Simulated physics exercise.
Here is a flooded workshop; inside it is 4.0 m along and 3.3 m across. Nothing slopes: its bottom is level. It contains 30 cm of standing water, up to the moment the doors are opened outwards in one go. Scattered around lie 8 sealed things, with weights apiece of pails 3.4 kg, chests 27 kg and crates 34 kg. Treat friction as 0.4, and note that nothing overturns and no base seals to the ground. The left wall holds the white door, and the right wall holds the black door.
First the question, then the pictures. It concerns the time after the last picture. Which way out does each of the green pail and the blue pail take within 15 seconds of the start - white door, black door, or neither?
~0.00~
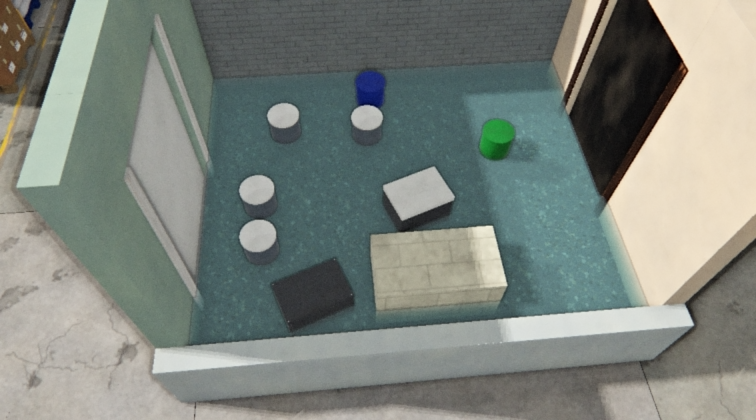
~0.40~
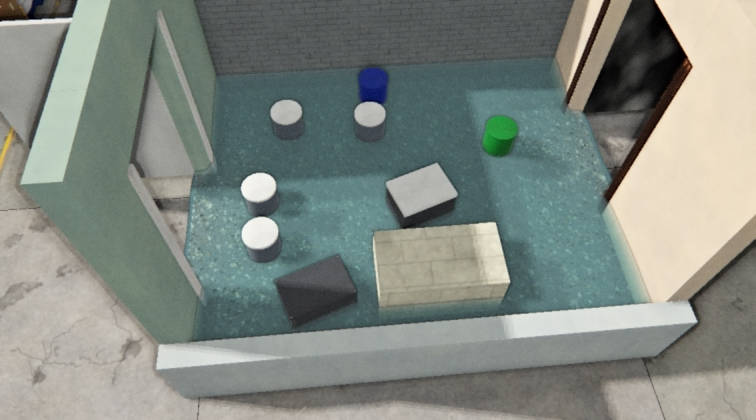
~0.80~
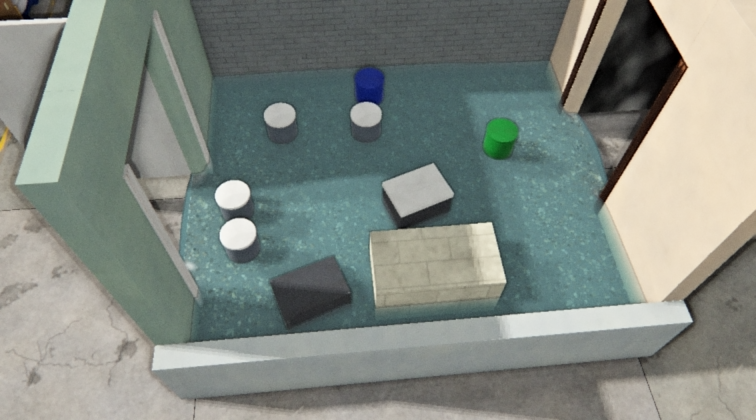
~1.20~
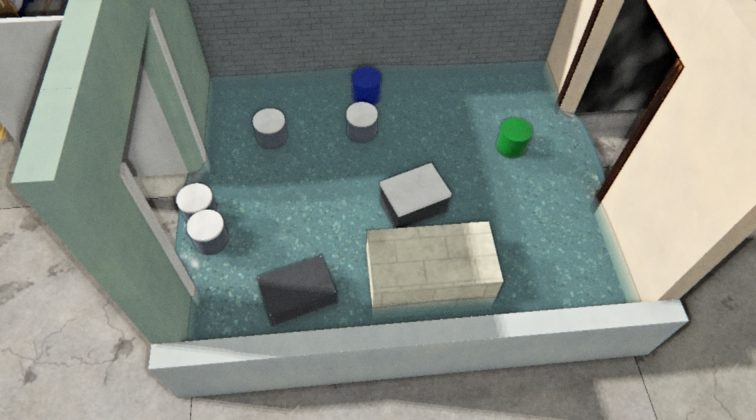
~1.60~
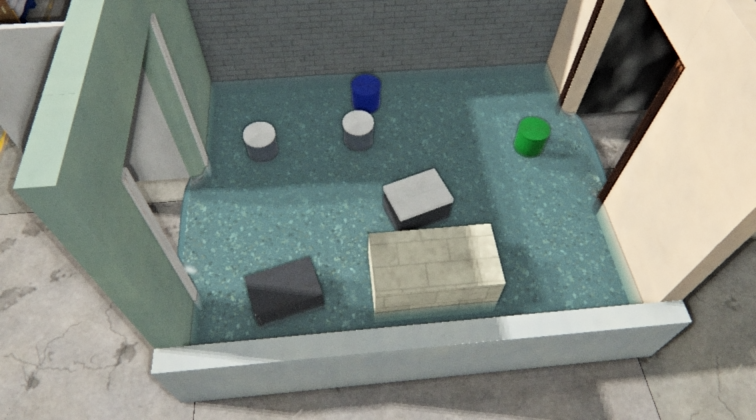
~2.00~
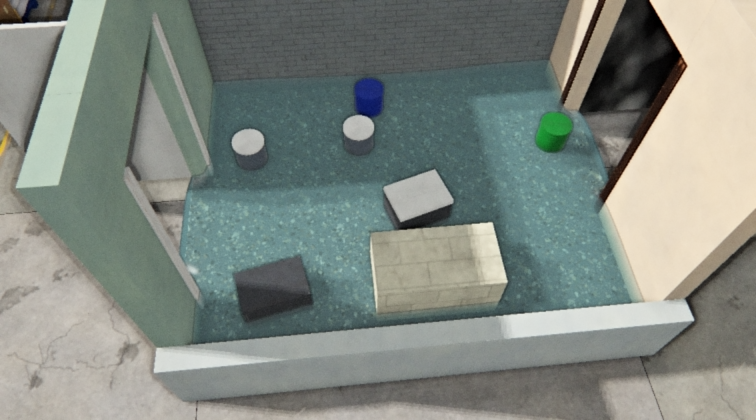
For the green pail, black door; for the blue pail, neither one.
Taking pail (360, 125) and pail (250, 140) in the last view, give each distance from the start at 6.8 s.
So the first one has shifted 40 cm and the other is gone out.
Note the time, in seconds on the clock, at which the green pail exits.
That happens at about 2.5 s.
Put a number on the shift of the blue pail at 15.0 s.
I'd estimate some 40 centimetres.
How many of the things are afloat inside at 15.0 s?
The number is 1.
After 3.0 s the green pail has gone out by the black door; the blue pail is near (373, 90), 0.1 m from its start, afloat; 3 of 8 are out; 5 afloat.
After 6.8 s the green pail has gone out by the black door; the blue pail is near (372, 100), 0.1 m from its start, afloat; 5 of 8 are out; 3 afloat.
After 11.0 s the green pail has gone out by the black door; the blue pail is near (364, 112), 0.3 m from its start, afloat; 5 of 8 are out; 2 afloat.
After 15.0 s the green pail has gone out by the black door; the blue pail is near (359, 119), 0.4 m from its start, afloat; 6 of 8 are out; 1 afloat.
